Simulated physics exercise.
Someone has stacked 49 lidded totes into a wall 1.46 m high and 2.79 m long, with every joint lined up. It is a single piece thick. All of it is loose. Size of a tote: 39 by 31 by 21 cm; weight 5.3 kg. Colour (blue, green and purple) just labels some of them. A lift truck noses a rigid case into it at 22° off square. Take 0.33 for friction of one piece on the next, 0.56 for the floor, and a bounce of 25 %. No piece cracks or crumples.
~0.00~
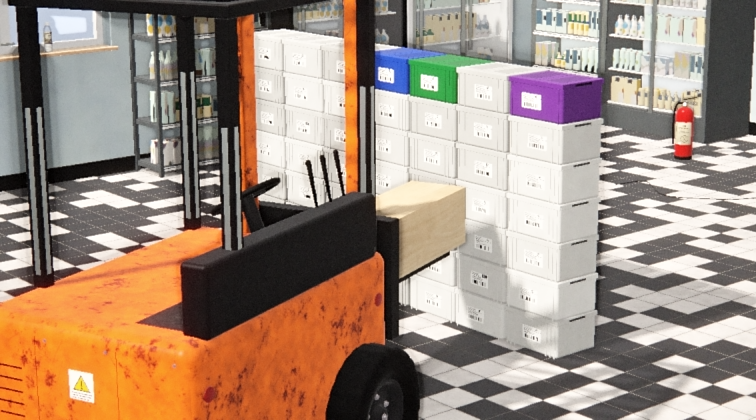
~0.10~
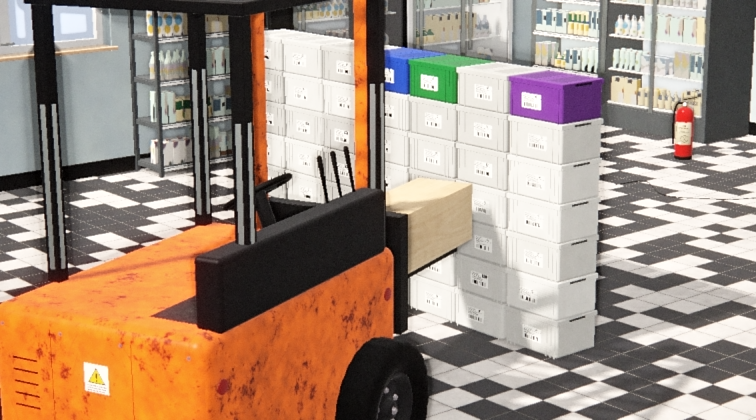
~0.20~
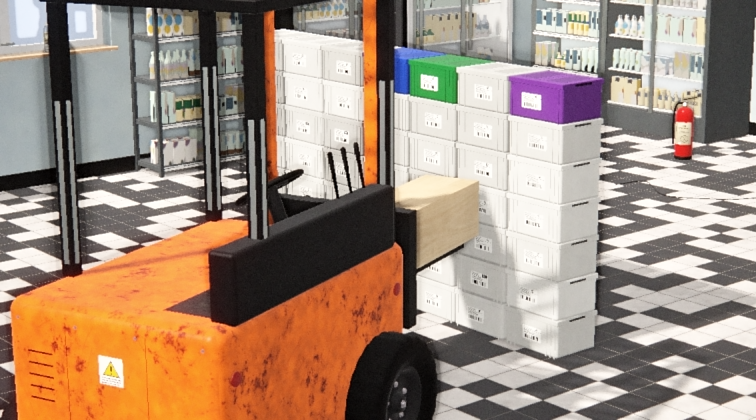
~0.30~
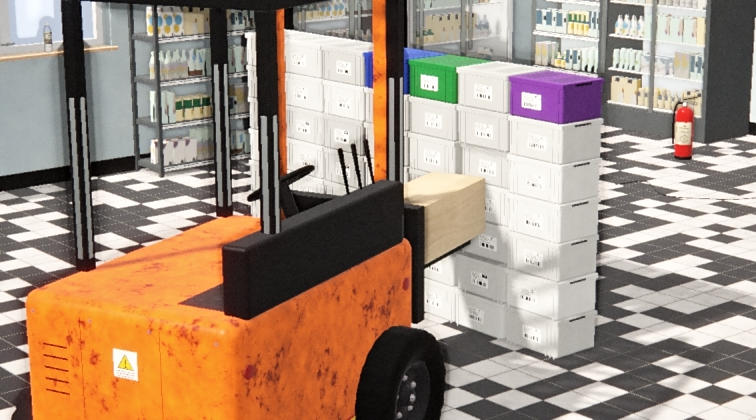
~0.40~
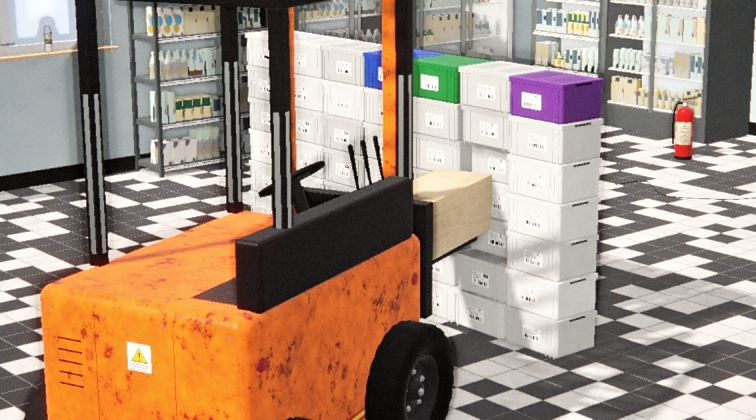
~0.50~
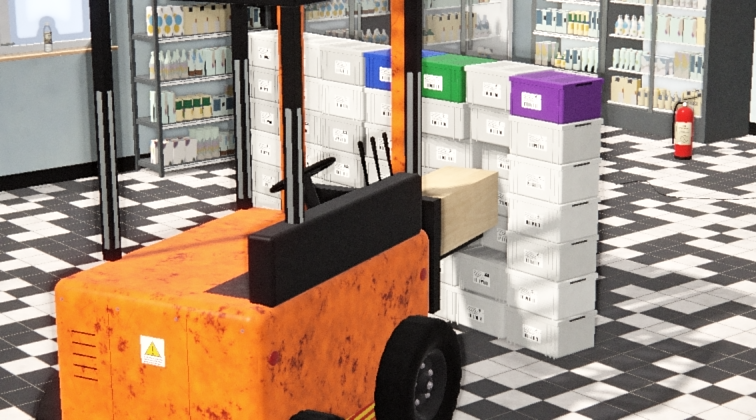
An orange forklift carrying a pale box rolled toward a wall of stacked white bins, then pushed the box into it, shoving several bins back while the purple-topped one at the end stayed put.
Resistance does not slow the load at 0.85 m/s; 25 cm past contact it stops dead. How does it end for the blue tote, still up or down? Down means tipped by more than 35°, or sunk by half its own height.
That tote stays up.
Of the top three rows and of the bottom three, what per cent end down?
From the top 30, from the bottom 10 per cent.
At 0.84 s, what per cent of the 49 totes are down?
At that moment 0 per cent.
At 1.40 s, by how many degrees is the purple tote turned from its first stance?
About 0°.
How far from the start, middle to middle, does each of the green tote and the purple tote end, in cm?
Green 200, purple 0.
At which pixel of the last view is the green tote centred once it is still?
At about (620, 233).
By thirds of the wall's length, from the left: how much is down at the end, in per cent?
In per cent: Left 0, middle 20, right 40.
By 0.84 s, none of the 49 totes down, 18 disturbed; blue tote moved 33 mm; green tote tilted 8°.
By 1.40 s, 5 of the 49 totes down; blue tote moved 30 mm; green tote tilted 19°.
By 2.06 s, 10 of the 49 totes down; blue tote moved 29 mm; green tote on its side.
When it is over (3.0 s), 10 of the 49 totes down; blue tote moved 29 mm; green tote on its side; purple tote unmoved. In pixels of the last frame, middles, blue tote near (408, 70), green tote near (620, 234).
